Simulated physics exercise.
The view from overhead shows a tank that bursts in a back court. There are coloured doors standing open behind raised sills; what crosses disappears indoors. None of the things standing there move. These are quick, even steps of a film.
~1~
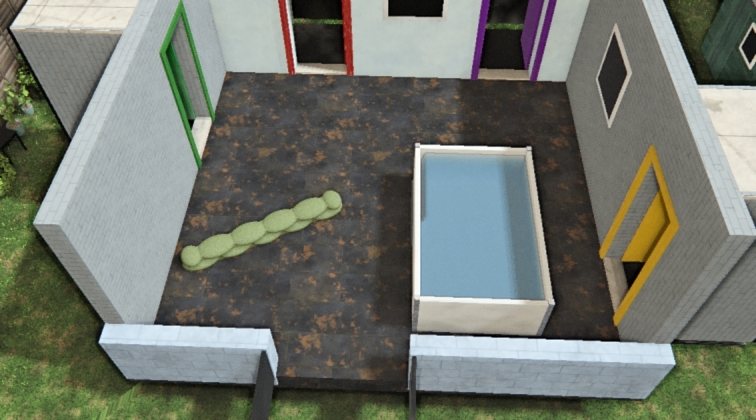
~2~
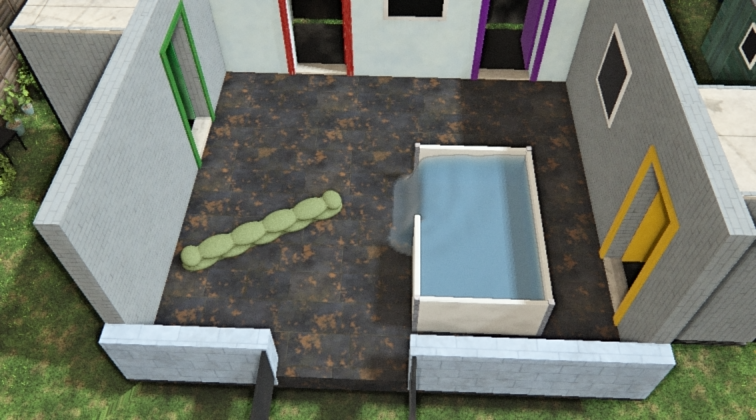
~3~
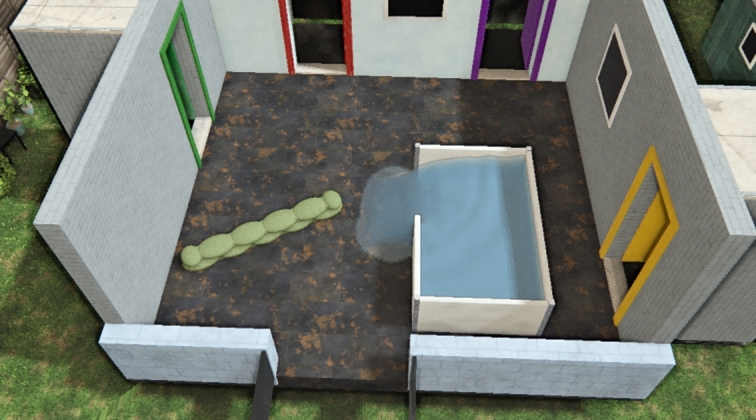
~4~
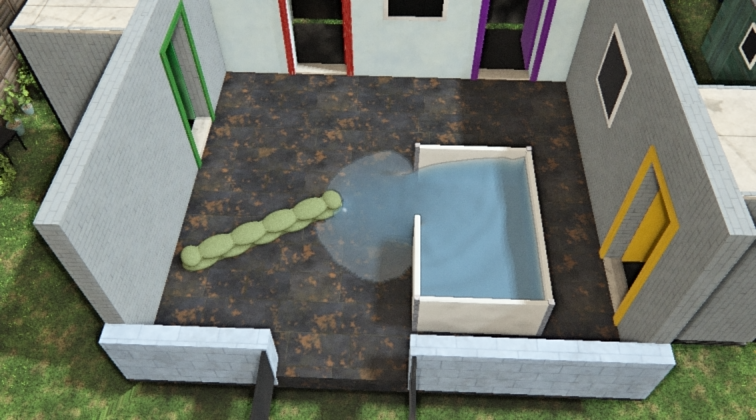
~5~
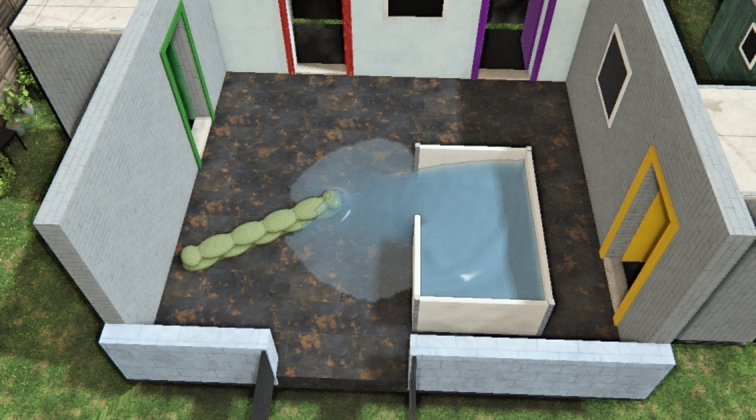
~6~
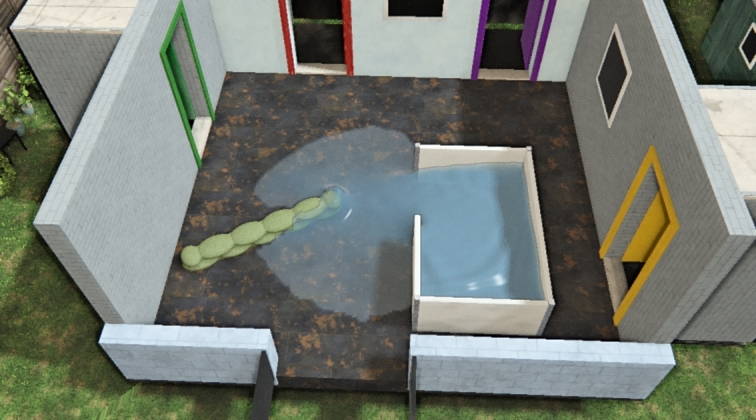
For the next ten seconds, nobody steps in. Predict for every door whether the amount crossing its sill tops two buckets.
In the end the green door will let in too much, the yellow door will let in an allowed amount, the red door will let in too much, the purple door will let in an allowed amount.
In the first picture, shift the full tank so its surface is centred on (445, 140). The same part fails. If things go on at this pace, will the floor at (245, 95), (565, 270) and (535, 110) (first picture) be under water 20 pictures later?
Going through the three spots in turn: Gets wet, stays untouched, stays untouched.
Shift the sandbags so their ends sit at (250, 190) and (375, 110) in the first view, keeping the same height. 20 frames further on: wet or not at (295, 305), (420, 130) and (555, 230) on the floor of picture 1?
As listed: Submerged, submerged, spared.
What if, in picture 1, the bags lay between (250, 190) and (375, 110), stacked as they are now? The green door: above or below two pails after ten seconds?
The green door falls short.
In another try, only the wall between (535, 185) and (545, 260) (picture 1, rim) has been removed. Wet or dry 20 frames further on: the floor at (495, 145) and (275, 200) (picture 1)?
As listed: Under water, dry.
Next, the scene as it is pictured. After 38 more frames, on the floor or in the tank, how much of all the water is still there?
My estimate is some 86 percent.
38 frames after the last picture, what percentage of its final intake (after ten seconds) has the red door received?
Share by then: 50 in a hundred.
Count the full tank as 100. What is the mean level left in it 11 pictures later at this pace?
My reading is roughly 50 in a hundred.
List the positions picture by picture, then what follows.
In the first frame, still water in the tank at (477, 221).
In the second frame, the front is at (403, 179), out from the gap at (418, 203).
In the third frame, water pours out at (418, 205) and has run to (380, 175).
In the fourth frame, water pours out at (418, 206) and has run to (322, 228).
In the fifth frame, the front is at (291, 237), out from the gap at (418, 206).
In the sixth frame, water pours out at (418, 206) and has run to (263, 184).
A moment on, water covers 40 % of the floor; the green door under two buckets in, the yellow door not reached, the red door not reached, the purple door not reached.
Next, water covers 50 % of the floor; the green door over two buckets in, the yellow door not reached, the red door under two buckets in, the purple door not reached.
Then, water covers 50 % of the floor; the green door far over two buckets in, the yellow door not reached, the red door over two buckets in, the purple door not reached.
Later, water covers 80 % of the floor; the green door far over two buckets in, the yellow door not reached, the red door far over two buckets in, the purple door wet at the sill, nothing in.
In the end, water covers 95 % of the floor; the green door far over two buckets in, the yellow door under two buckets in, the red door far over two buckets in, the purple door wet at the sill, nothing in.
